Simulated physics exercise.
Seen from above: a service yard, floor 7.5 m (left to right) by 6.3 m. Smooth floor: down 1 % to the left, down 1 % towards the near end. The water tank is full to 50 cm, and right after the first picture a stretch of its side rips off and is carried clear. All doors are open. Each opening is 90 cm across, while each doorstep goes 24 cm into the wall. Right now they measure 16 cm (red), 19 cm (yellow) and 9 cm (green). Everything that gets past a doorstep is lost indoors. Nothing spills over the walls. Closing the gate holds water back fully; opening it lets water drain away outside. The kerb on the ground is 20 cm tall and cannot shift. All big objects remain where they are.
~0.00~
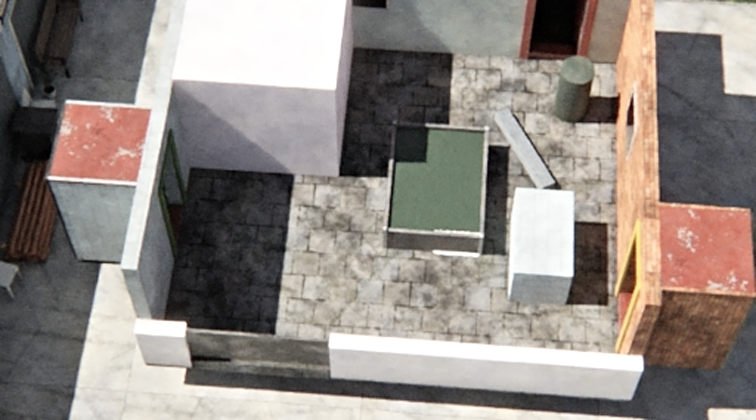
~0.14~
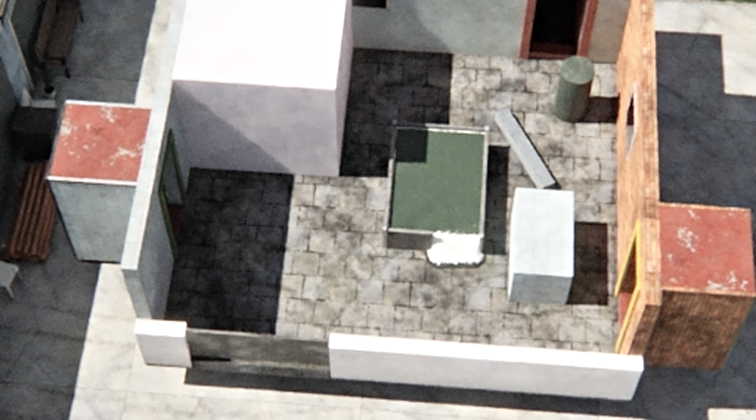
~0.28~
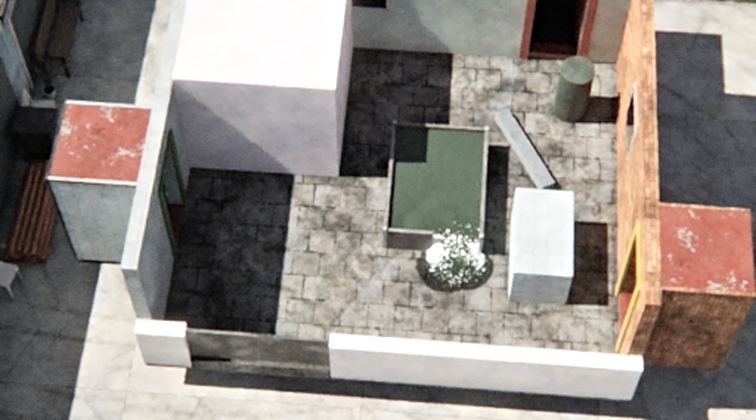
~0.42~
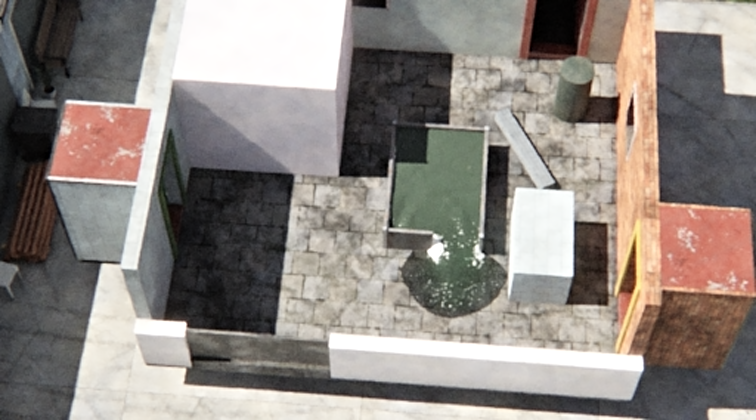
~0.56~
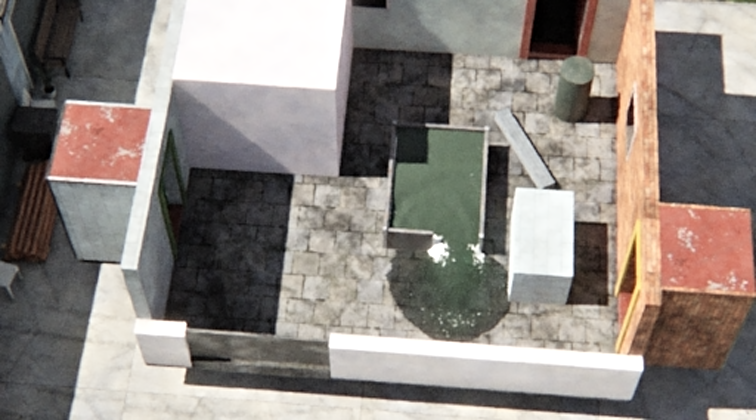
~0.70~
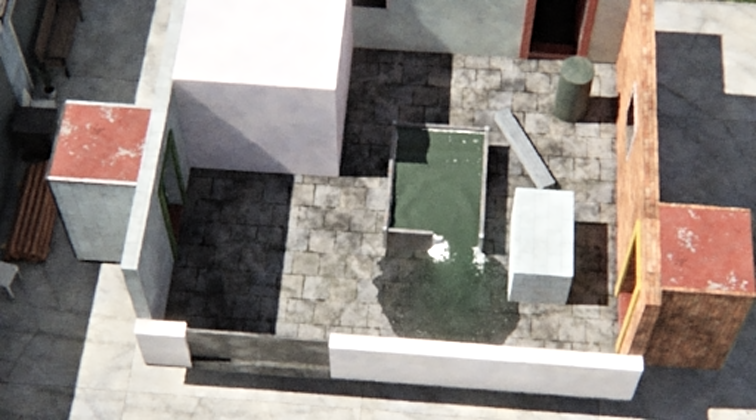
In the video, a stretch of the near side of a green-filled water tank in a walled yard opens, and water gushes out in white foam, then spreads across the paving toward the near wall as a widening dark pool.
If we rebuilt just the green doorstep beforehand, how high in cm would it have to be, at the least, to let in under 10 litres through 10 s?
I would say 5.5 cm at minimum.
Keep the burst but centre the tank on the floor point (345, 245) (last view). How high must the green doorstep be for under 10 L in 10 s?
A minimum of about 6.0 cm.
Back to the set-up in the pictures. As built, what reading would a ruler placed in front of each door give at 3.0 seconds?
Depth at red 0 cm, at yellow 13 cm, at green 0 cm.
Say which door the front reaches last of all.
Red.
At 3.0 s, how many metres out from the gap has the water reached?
Front distance: Approx. 5.0 m.
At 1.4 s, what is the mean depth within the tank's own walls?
Near 37 cm, averaged.
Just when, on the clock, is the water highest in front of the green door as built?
Peak time: About 10.0 s.
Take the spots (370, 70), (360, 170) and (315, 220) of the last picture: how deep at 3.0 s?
Close to 0, 0 and 0 cm deep.
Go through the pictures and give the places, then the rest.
In the first picture, the water tank at (437, 181) is whole and still, 50 cm deep; the green door at (172, 199) is dry.
In the second picture, the front is at (437, 263), 0.3 m from the gap at (455, 244); 0.2 m2 of floor is wet, 50 cm left at the back.
In the third picture, water pours out at (455, 245) and has run 0.7 m, to (436, 285); about 8 cm deep outside, 50 cm at the back.
In the fourth picture, the gap is at (455, 246), the front 1.2 m out at (441, 311); the back of the water tank holds 50 cm.
In the fifth picture, the front is at (443, 338), 1.7 m from the gap at (455, 246); 2.2 m2 of floor is wet, 50 cm left at the back.
In the sixth picture, the front is at a hidden place, 2.1 m from the gap at (455, 245); 3.2 m2 of floor is wet, 46 cm left at the back; 3.9 m in a straight line remain to the green door at (172, 199).
After 1.4 s water covers 15 % of the floor, deepest (28 cm) near (463, 259); it has not reached the green door.
After 3.0 s water covers 30 % of the floor, deepest (24 cm) near (601, 376); it has not reached the green door.
After 10.0 s water covers 85 % of the floor, deepest (10 cm) near (160, 345); 9 cm at the green door, 0 litres in over its 9 cm doorstep.
At the green door as built, the water arrived by 4.2 s and peaked near 9 cm at 10.0 s.
Run again over the same 10 s with other heights there, 16 litres in over 5 cm, 2 litres over 7 cm. The limit of 10 litres is kept from about 5.5 cm up.
